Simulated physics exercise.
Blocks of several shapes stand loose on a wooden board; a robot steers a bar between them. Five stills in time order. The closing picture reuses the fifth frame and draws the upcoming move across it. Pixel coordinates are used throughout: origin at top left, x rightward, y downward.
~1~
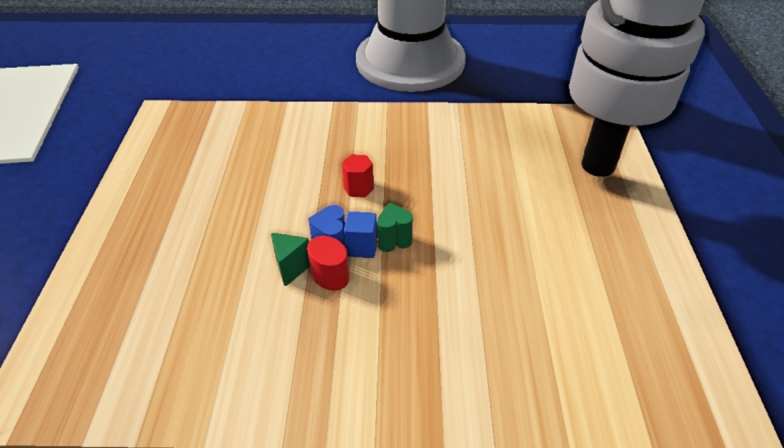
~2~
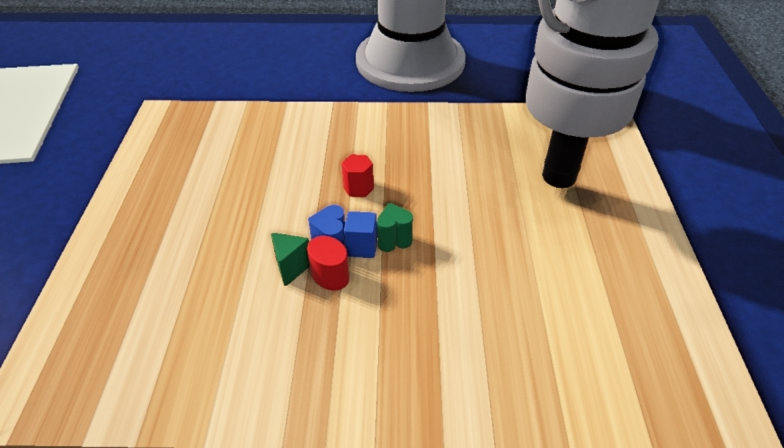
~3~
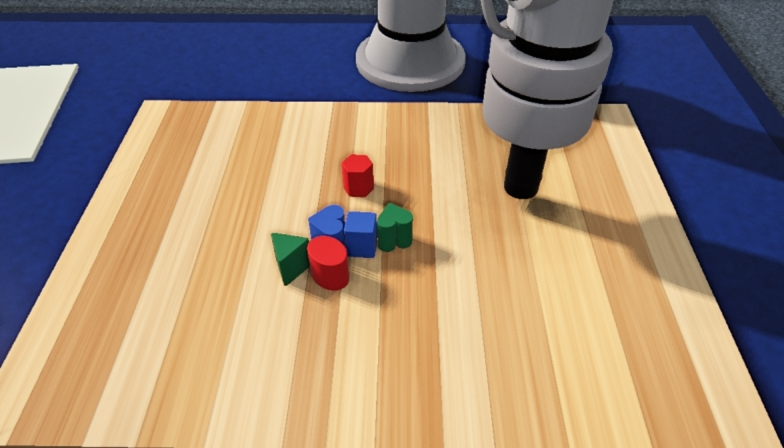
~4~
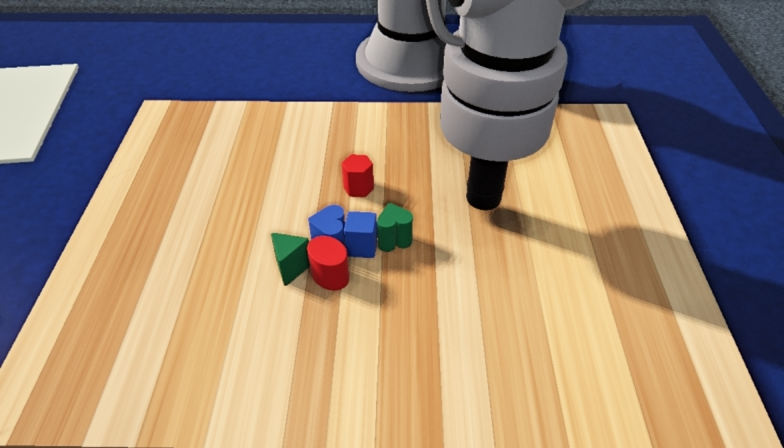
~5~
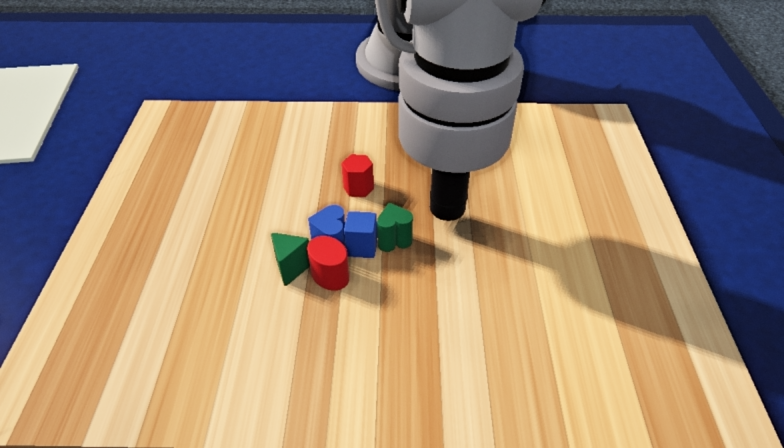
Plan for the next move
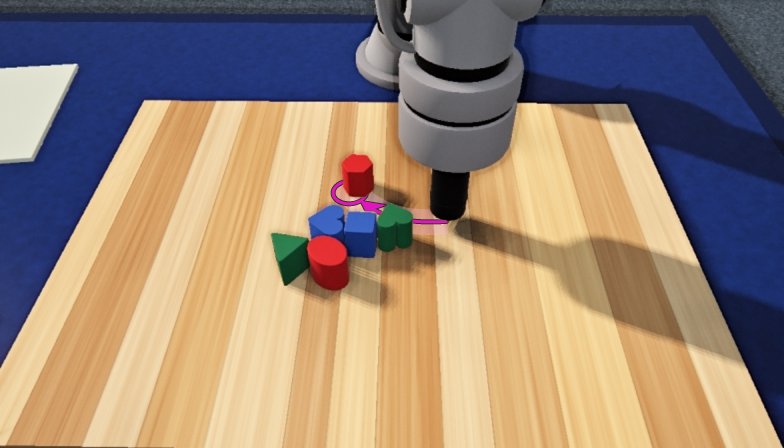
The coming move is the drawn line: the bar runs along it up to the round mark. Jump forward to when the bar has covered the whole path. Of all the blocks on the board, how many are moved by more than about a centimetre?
The result: One block.
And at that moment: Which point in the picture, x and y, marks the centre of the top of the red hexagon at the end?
I'd say the red hexagon ends with its top centre at (346, 147).
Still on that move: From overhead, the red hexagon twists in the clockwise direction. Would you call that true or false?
That statement is accurate.
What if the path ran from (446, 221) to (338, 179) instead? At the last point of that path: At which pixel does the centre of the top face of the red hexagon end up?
The red hexagon ends near (309, 146).
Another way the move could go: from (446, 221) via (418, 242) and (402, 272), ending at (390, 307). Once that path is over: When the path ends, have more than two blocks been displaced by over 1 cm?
Yes
Drawn move, from (446, 221) by way of (409, 221) and (375, 210) to (350, 192).
The first path, step by step. One third of the way, bar (407, 209); nothing pushed yet.
Two thirds of the way, bar (373, 198); nothing pushed yet.
At the end, bar (349, 180); red hexagon (346, 147), turned 40° clockwise; green heart still.
